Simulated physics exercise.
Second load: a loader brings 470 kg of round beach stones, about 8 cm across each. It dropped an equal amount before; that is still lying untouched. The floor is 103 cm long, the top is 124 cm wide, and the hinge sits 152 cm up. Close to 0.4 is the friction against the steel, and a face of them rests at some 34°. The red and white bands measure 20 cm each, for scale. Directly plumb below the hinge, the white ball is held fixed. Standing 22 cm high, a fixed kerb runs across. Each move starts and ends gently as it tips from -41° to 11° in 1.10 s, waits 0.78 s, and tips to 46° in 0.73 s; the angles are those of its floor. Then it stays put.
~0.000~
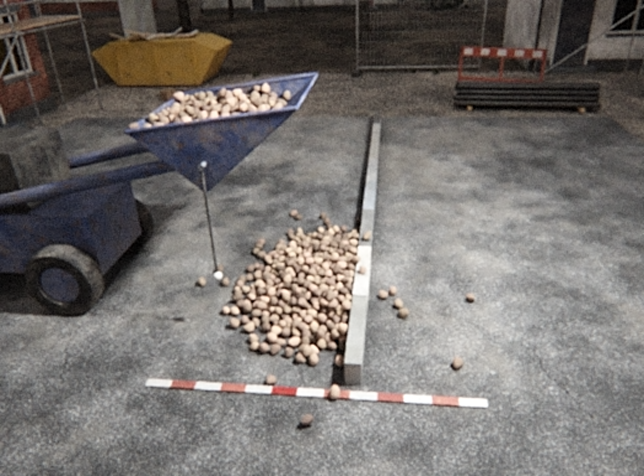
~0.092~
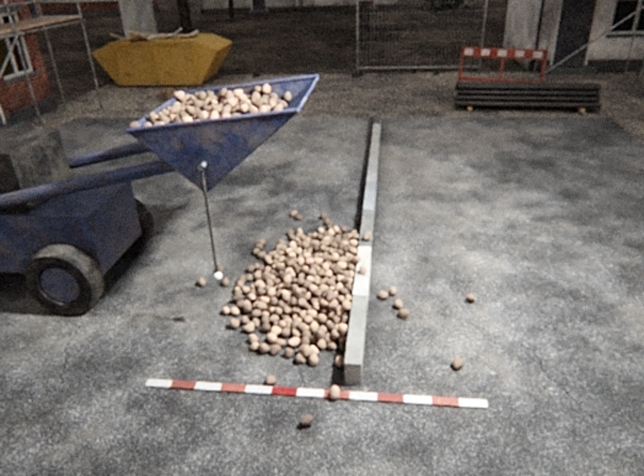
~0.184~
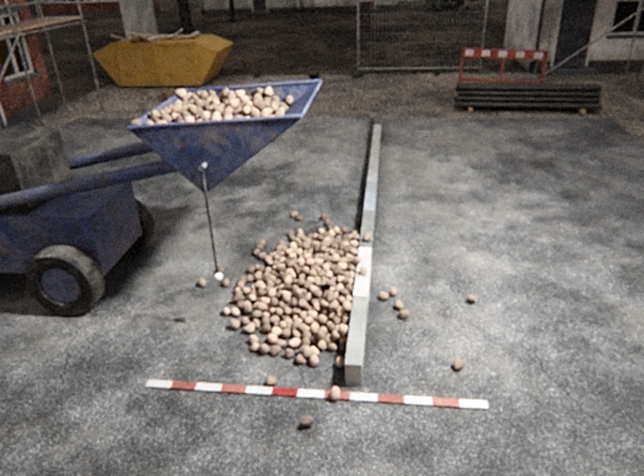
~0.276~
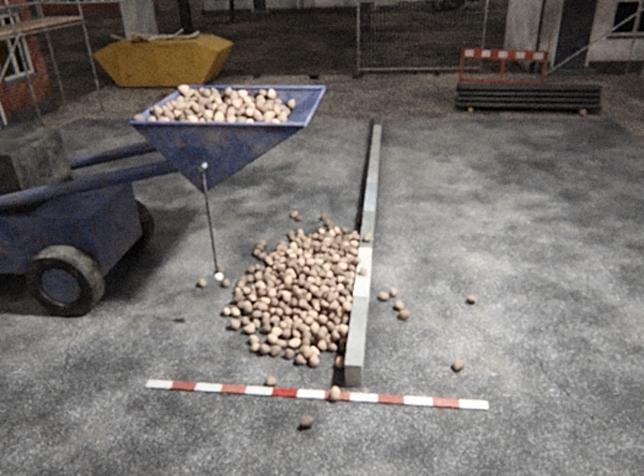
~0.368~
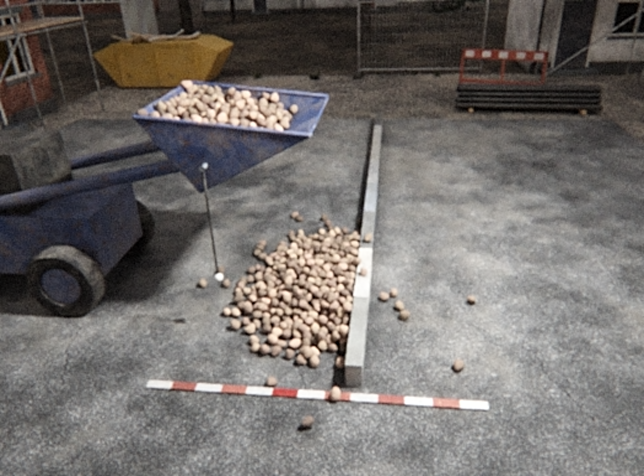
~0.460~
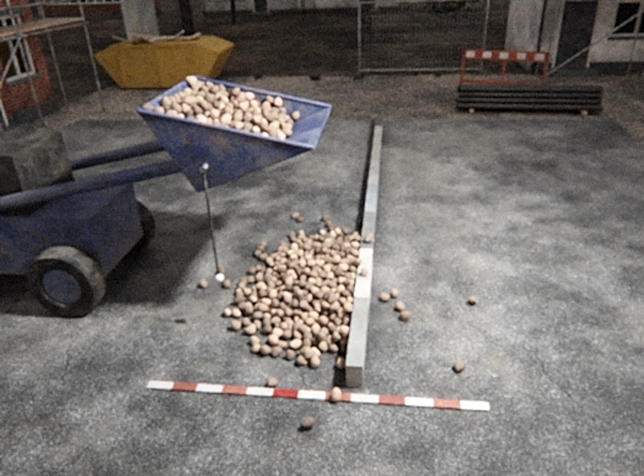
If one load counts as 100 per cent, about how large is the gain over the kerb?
Around 26 per cent.
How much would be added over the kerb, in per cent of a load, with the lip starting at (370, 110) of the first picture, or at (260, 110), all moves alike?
Case one about 95 %, case two about 5 %.
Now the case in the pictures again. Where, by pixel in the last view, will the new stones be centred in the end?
I'd say close to (339, 274).
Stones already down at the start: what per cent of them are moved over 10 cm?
Roughly 5 % of them.
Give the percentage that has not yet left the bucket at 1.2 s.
Roughly 100 per cent remains inside.
After 0.8 s the floor is at 3°; in per cent of one load, 100 in the bucket, 99 on this side of the kerb, 1 over the kerb; the foremost stones are at (404, 296).
After 1.2 s the floor is at 11°; in per cent of one load, 100 in the bucket, 99 on this side of the kerb, 1 over the kerb; the foremost stones are at (404, 296).
After 3.1 s the floor is at 46°; in per cent of one load, 0 in the bucket, 178 on this side of the kerb, 22 over the kerb; the foremost stones are at (488, 309).
After 5.8 s the floor is at 46°; in per cent of one load, 0 in the bucket, 172 on this side of the kerb, 28 over the kerb; the foremost stones are at (489, 309). Net gain over the kerb, 26.
